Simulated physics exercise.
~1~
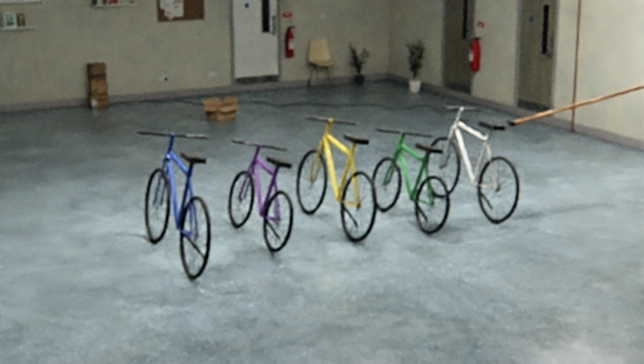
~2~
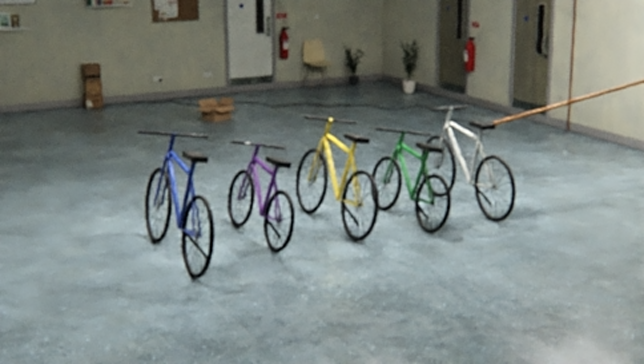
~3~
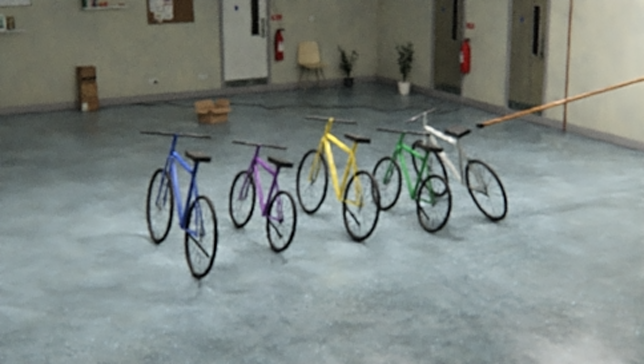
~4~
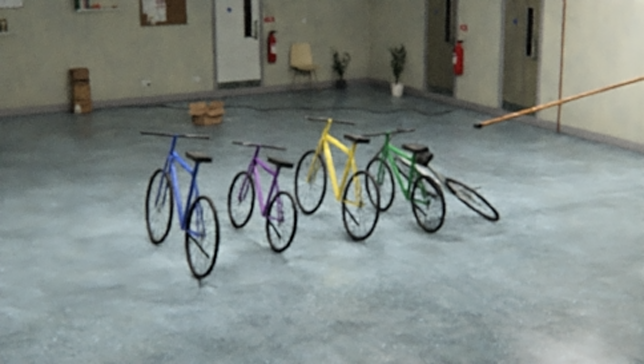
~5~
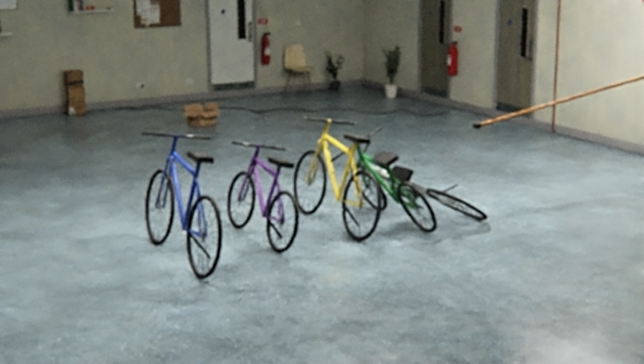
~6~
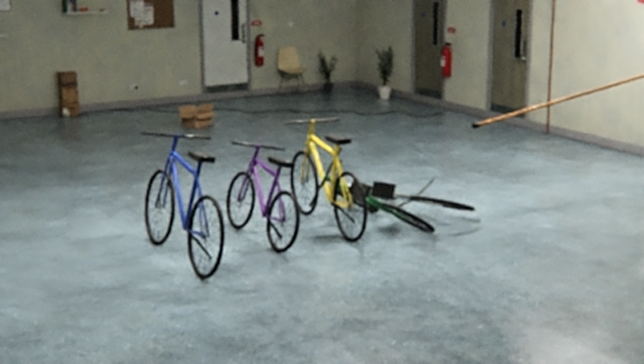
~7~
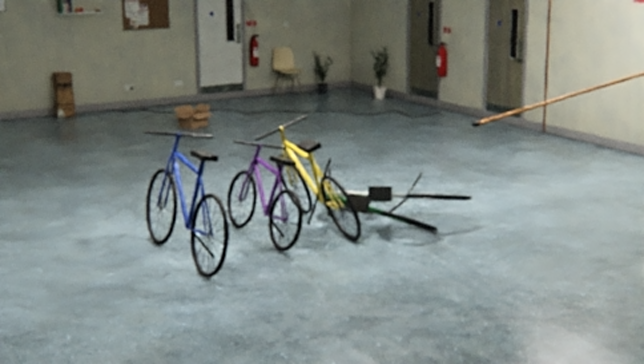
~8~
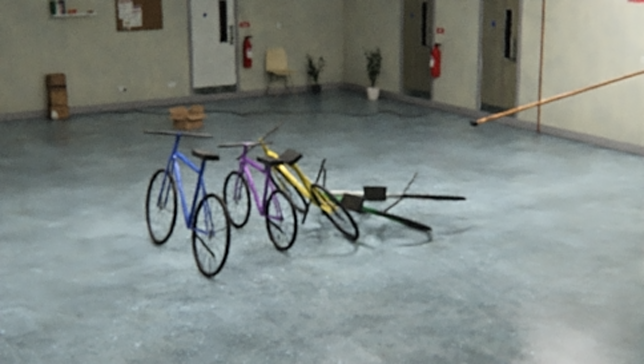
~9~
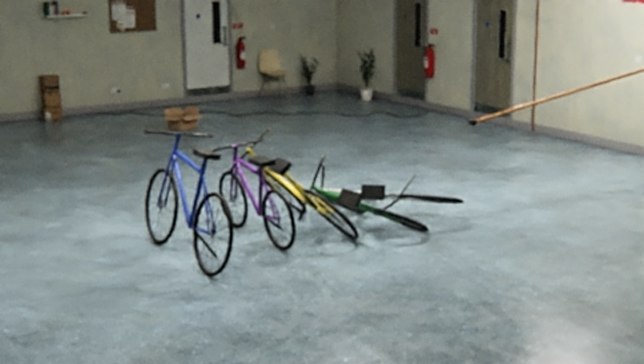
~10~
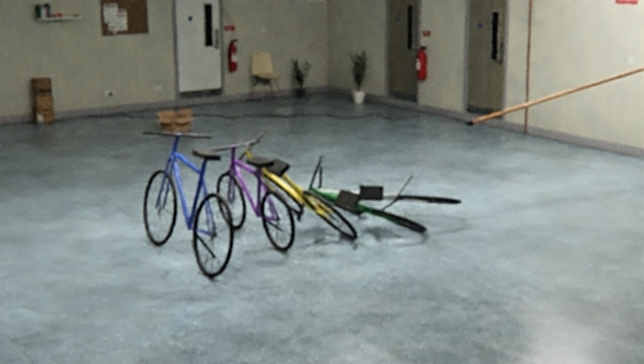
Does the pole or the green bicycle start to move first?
The pole starts moving first, pushing left against the white bicycle. The green bicycle only begins to tip afterwards, as the white one falls.
White bicycle toppling left as a pole pushes it, knocking down green and yellow ones, with purple left leaning and blue upright.
